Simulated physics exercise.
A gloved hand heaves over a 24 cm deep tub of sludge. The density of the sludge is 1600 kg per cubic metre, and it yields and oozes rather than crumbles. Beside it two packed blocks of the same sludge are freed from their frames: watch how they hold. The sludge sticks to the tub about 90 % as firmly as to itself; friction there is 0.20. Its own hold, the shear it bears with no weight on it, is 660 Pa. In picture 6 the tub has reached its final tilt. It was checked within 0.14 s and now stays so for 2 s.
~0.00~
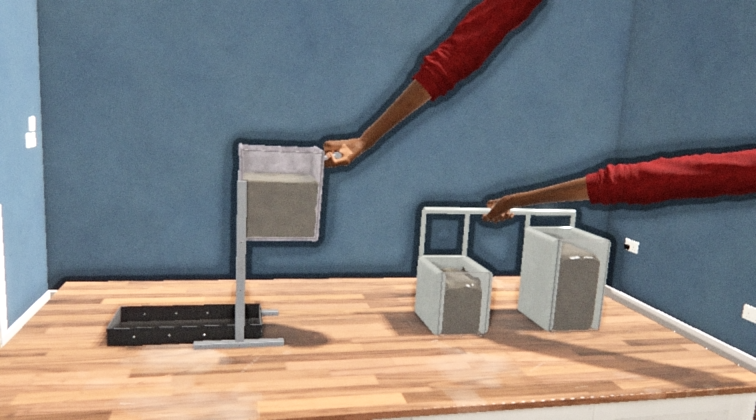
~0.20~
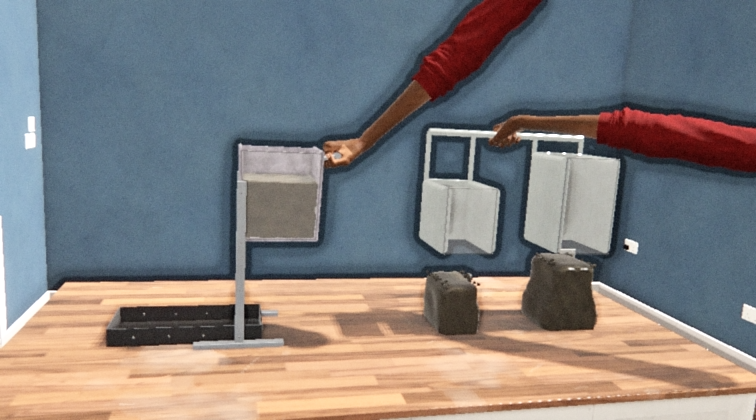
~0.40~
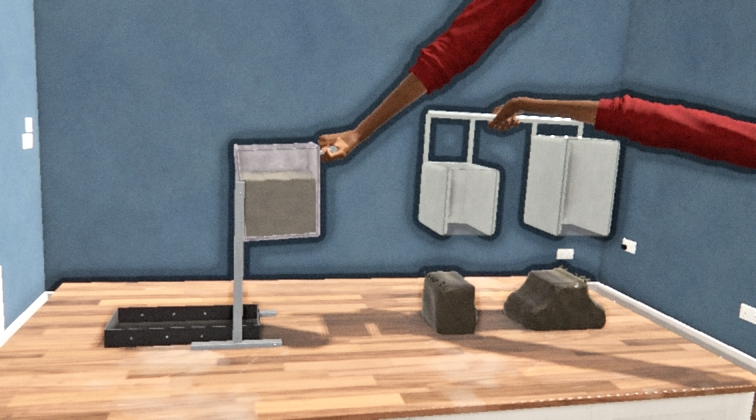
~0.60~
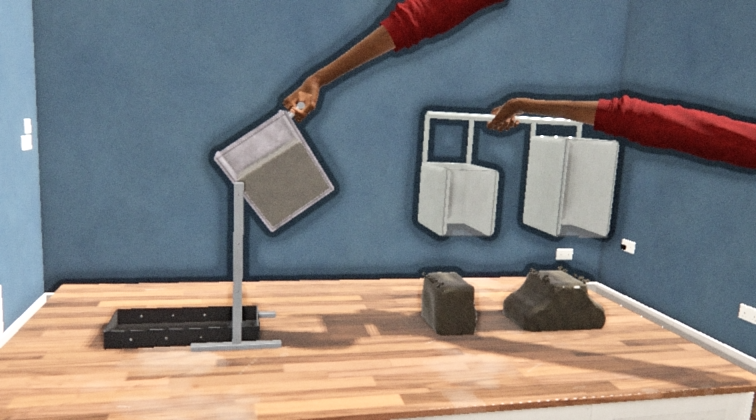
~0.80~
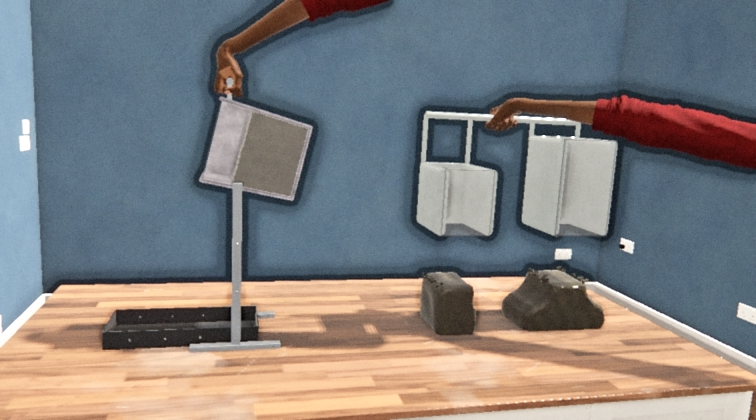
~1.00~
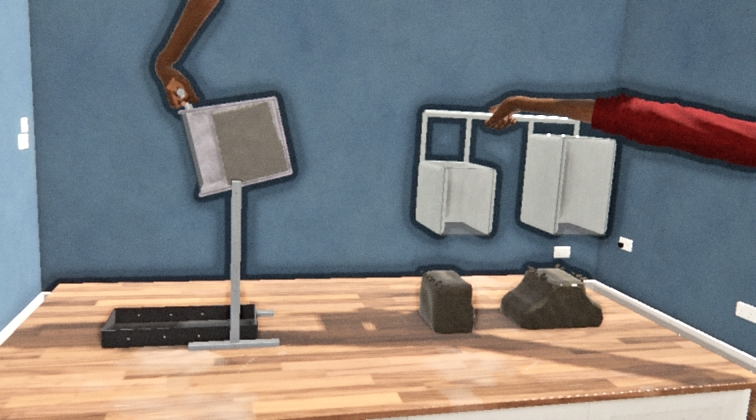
A hand on the right lifted two joined, open-sided molds off two dark blocks, and the bigger block slumped and spread; then another hand tilted a tub of grey sludge leftward on its stand.
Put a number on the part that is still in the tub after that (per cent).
Expect roughly 48 %.
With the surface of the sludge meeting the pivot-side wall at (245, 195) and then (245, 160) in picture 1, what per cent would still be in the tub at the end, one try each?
In that order: 65 %, 35 %.
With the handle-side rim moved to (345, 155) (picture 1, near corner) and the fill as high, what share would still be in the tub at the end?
In that case some 35 per cent.
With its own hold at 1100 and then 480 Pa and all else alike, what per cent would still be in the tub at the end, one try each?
In that order: 100 %, 40 %.
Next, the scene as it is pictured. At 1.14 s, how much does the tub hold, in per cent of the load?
Some 100 per cent.
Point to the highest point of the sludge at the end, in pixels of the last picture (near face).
Around (262, 153).
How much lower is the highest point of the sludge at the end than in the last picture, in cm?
About 13 cm.
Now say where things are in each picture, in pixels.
Handle-side rim at (321, 152), tilt 0 degrees; top of the sludge at (251, 180); blocks stand 16 cm, 25 cm (left to right), in the first picture.
Handle-side rim at (321, 153), tilt 0 degrees; top of the sludge at (251, 181); blocks stand 16 cm, 21 cm (left to right), in the second picture.
Handle-side rim at (316, 147), tilt 4 degrees; top of the sludge at (311, 178); blocks stand 15 cm, 16 cm (left to right), in the third picture.
Handle-side rim at (284, 113), tilt 36 degrees; top of the sludge at (298, 143); blocks stand 15 cm, 16 cm (left to right), in the fourth picture.
Handle-side rim at (221, 101), tilt 77 degrees; top of the sludge at (258, 114); blocks stand 15 cm, 16 cm (left to right), in the fifth picture.
Handle-side rim at (180, 114), tilt 104 degrees; top of the sludge at (264, 103); blocks stand 15 cm, 16 cm (left to right), in the sixth picture.
After 1.14 s, the tub is at 104 degrees and holds 100 %.
After 1.31 s, the tub is at 104 degrees and holds 74 %.
After 1.48 s, the tub is at 104 degrees and holds 50 %.
After 1.65 s, the tub is at 104 degrees and holds 48 %.
After 3.00 s, at the end, the tub is at 104 degrees and holds 48 %.
